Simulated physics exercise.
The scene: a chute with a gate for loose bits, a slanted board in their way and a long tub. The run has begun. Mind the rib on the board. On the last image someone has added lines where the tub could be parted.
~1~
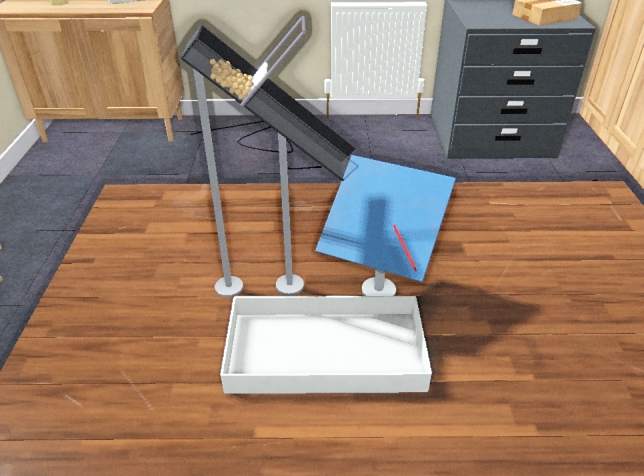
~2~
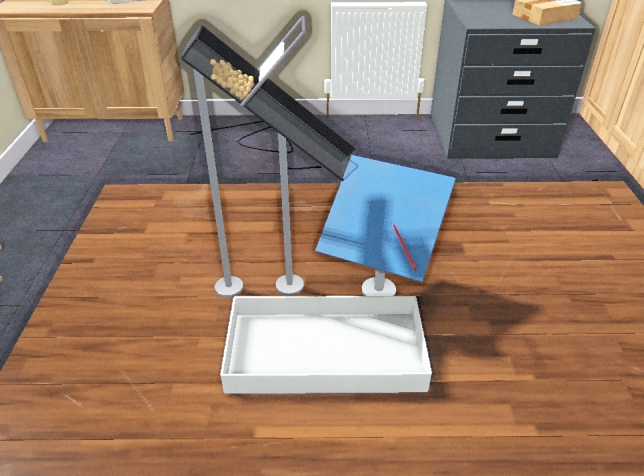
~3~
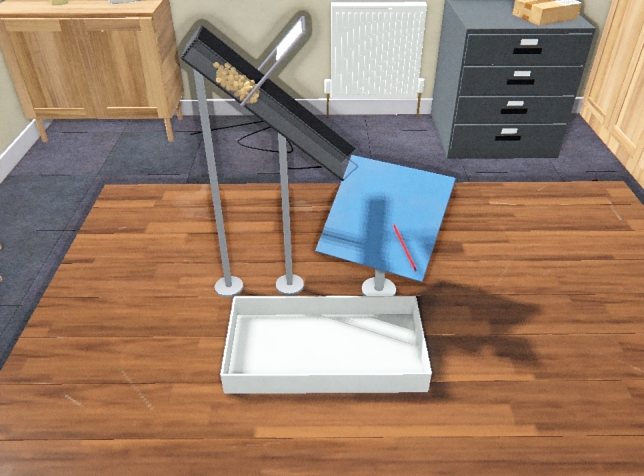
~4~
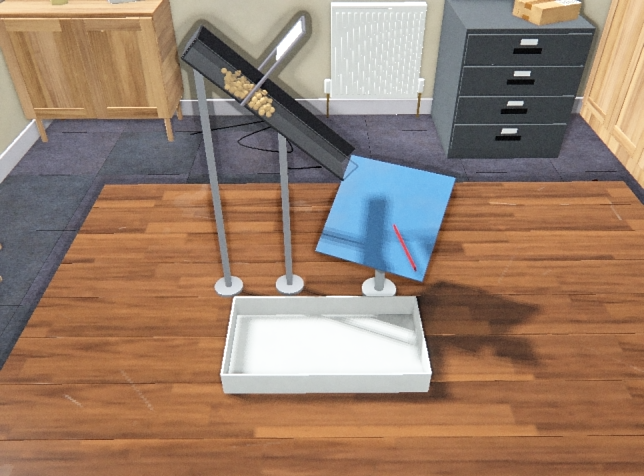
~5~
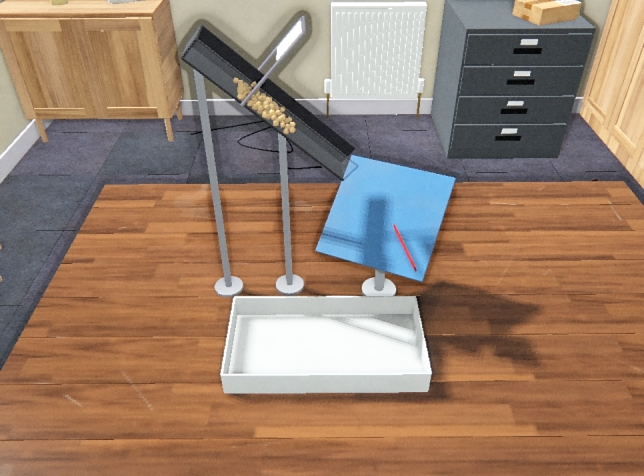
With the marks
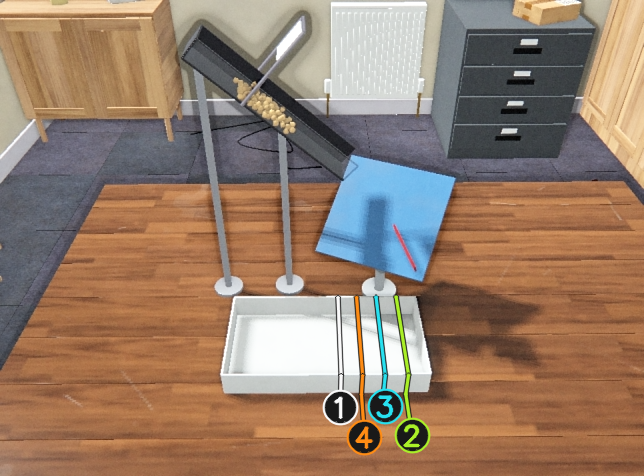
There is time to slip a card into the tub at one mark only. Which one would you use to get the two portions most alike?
The answer is line 4.
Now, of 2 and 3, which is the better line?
That is line 3.
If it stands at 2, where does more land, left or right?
Left.
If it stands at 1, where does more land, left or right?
The right side.
On the marked copy, line 1 crosses the front rim at (341, 374); line 2 crosses the front rim at (408, 374); line 3 crosses the front rim at (385, 374); line 4 crosses the front rim at (362, 374).
With 1, of what is caught, roughly a quarter on the left of the divider, the larger part on the right.
With 2, of what is caught, the larger part on the left of the divider, about a tenth on the right.
With 3, of what is caught, roughly two thirds on the left of the divider, roughly a quarter on the right.
With 4, of what is caught, roughly half on the left of the divider, roughly half on the right.
